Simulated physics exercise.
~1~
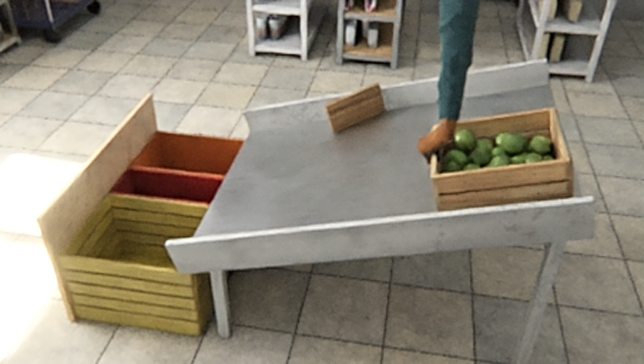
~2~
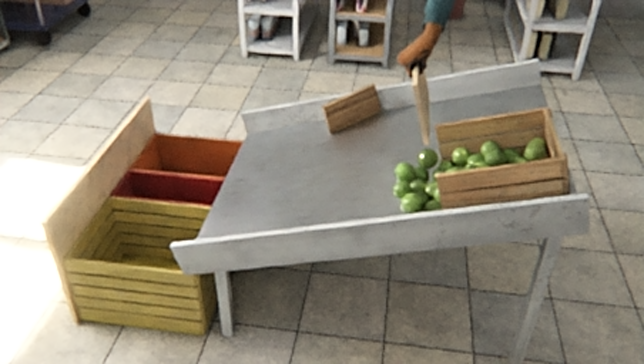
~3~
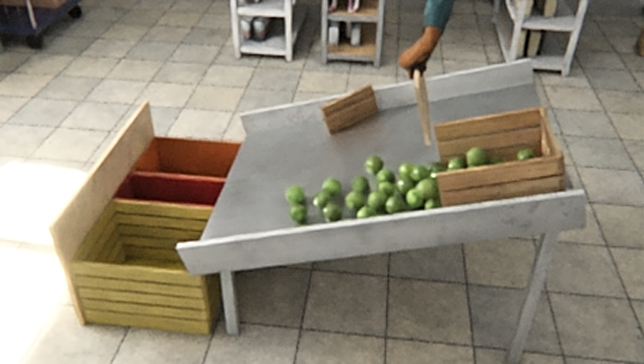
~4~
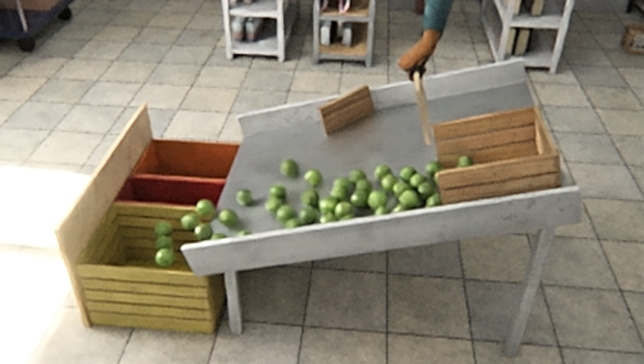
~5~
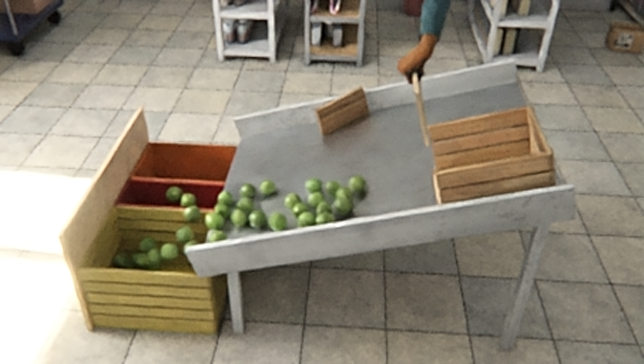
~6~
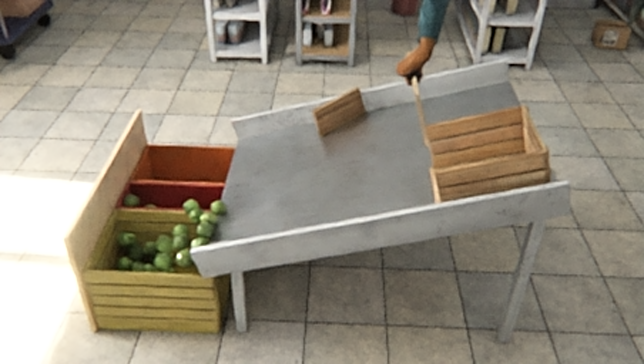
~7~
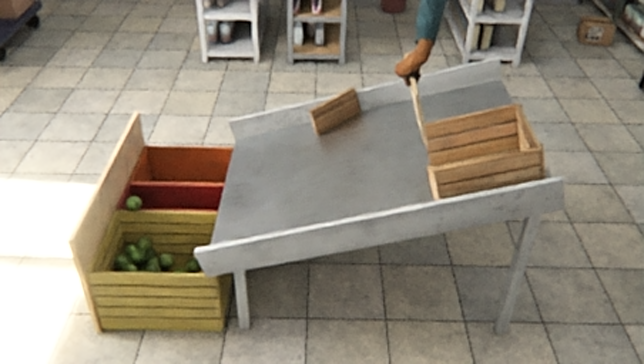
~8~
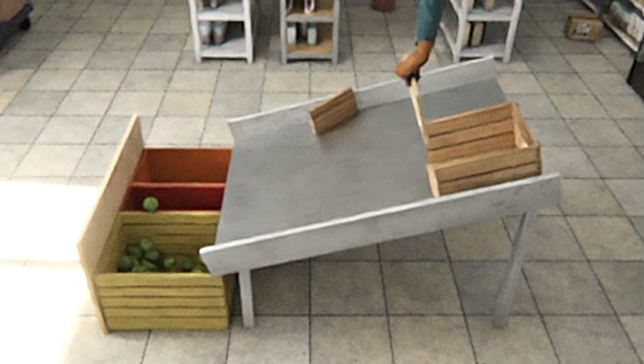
In a shop, a hand lifts a gate and green apples roll left into totes.
